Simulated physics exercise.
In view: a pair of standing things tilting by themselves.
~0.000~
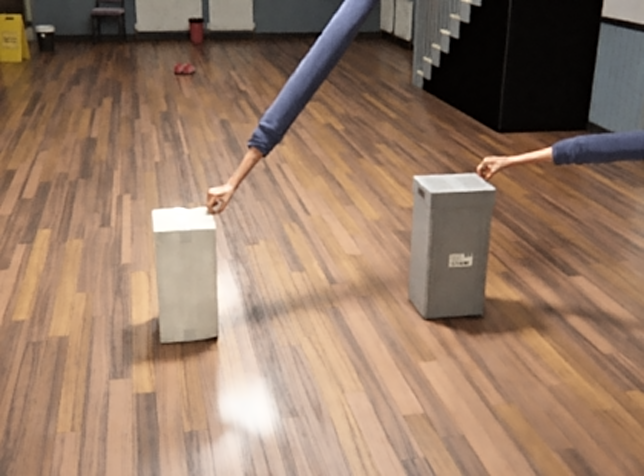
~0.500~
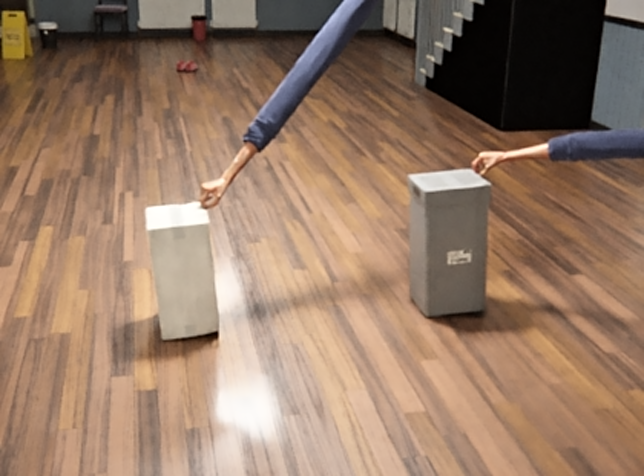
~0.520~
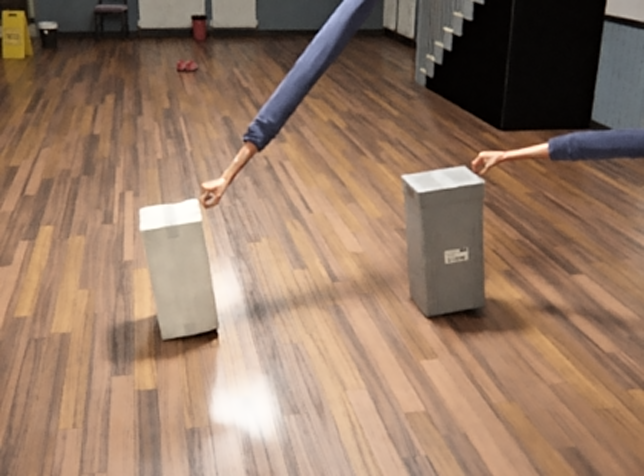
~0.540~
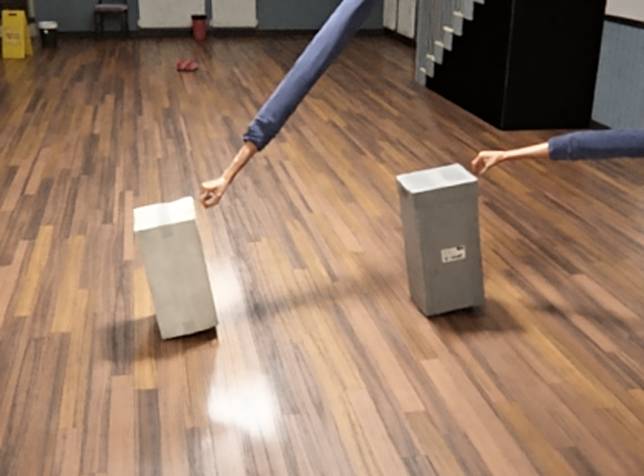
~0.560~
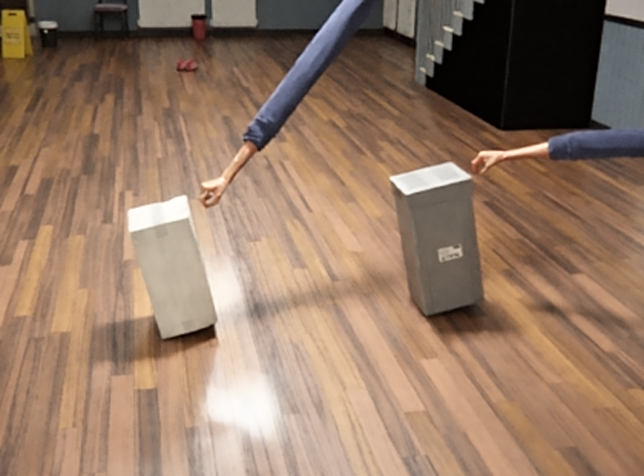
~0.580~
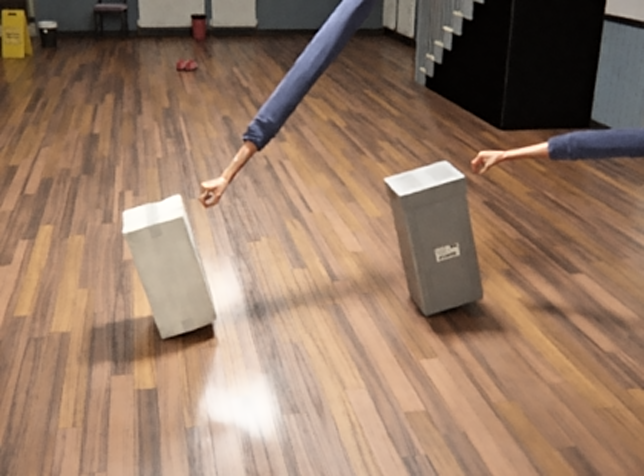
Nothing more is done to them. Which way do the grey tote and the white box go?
The grey tote goes down on its side; the white box goes down on its side.
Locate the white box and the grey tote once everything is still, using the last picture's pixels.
The white box at (101, 304), the grey tote at (356, 281).
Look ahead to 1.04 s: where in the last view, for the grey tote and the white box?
About (362, 268), and the other about (100, 298).
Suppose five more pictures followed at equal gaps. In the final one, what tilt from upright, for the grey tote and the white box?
Then 25° and 25°.
Around 0.82 s, grey tote 40° off upright near (403, 242); white box 41° off upright near (140, 269).
Around 1.04 s, grey tote 77° off upright near (362, 268); white box on its side near (100, 298).
Finally (3.5 s), the grey tote topples, near (356, 281); the white box topples, near (101, 304).
